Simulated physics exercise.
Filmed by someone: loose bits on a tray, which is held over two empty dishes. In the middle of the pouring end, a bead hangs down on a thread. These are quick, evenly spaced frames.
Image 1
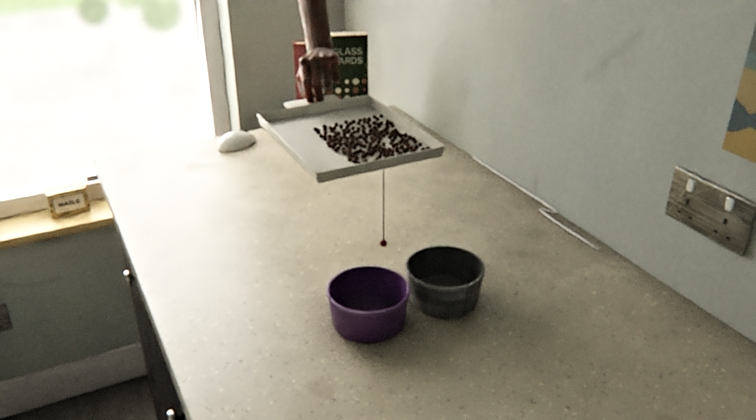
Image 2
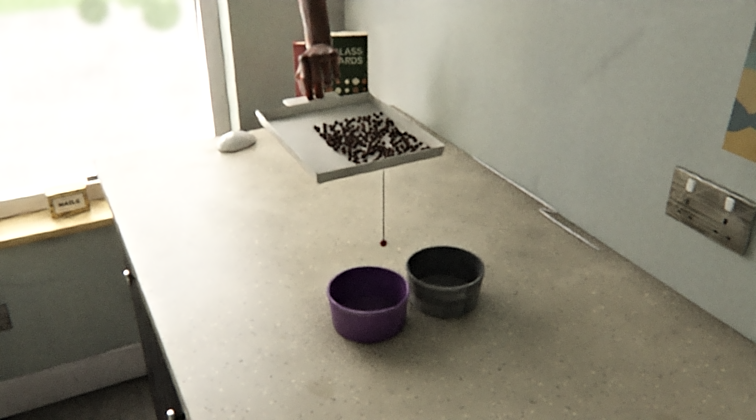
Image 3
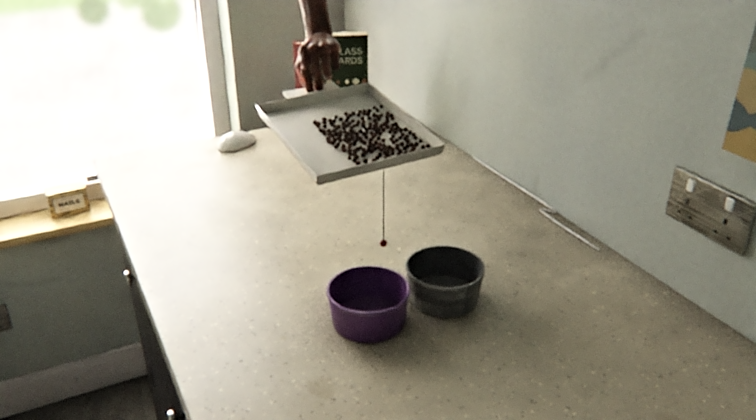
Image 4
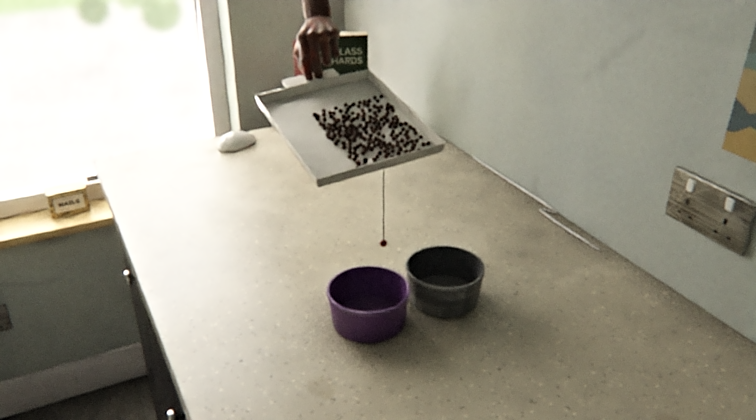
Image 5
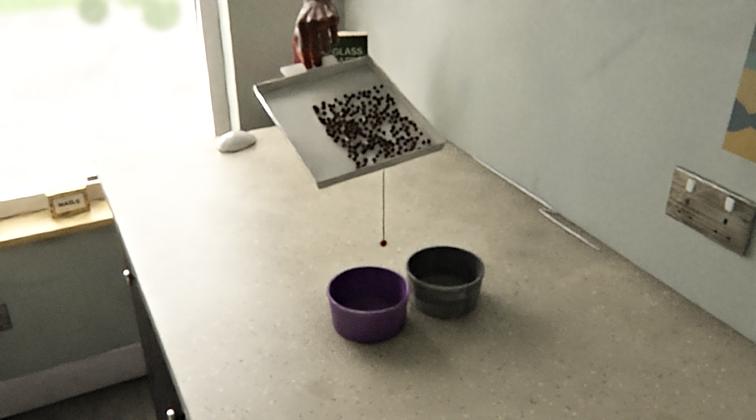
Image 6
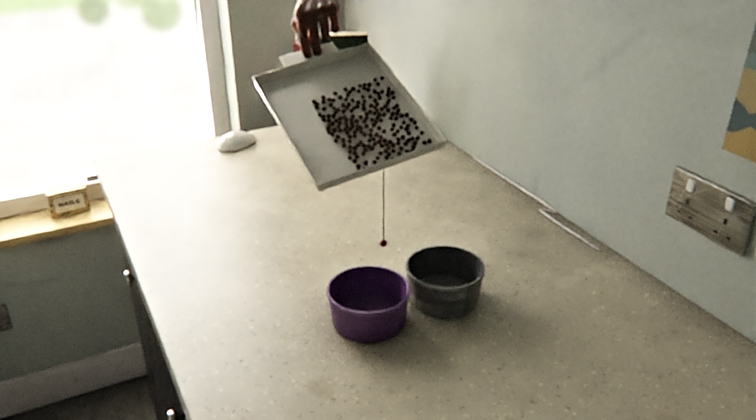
A hand raises the back of a tray of dark berries above two empty dishes.
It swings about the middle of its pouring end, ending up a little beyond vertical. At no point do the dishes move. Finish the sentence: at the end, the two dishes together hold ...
... less than half of the load.
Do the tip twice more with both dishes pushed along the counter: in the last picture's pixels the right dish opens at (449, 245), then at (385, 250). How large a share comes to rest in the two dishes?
Close to 40 in a hundred first, close to 70 in a hundred second.
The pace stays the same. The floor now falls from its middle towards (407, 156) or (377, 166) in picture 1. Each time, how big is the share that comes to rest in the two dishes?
Well, 20 percent for one and then 90 percent for the other.
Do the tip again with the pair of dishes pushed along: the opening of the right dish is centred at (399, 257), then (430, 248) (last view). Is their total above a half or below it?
The bulk of it and then the bulk of it.
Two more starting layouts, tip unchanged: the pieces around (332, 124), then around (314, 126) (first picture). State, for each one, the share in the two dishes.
It's 30 percent the first time and 20 percent the second.
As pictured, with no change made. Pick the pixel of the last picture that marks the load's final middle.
Centre at rest, last view: Approx. (333, 310).
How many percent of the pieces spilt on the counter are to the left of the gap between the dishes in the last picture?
100 in a hundred, roughly.
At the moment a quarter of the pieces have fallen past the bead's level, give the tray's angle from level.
I'd say close to 105 degrees.
Just after the last frame, tray tipped steeply; almost all on the tray; just a few in the left dish; about a tenth in the air.
A moment on, tray tipped past a quarter turn; roughly a third on the tray; about a tenth in the left dish; roughly a quarter outside both; roughly a third in the air.
Further on, tray tipped past a quarter turn; roughly a third in the left dish; just a few in the right dish; roughly two thirds outside both.
When it is over, tray tipped past a quarter turn; roughly a third in the left dish; just a few in the right dish; roughly two thirds outside both.
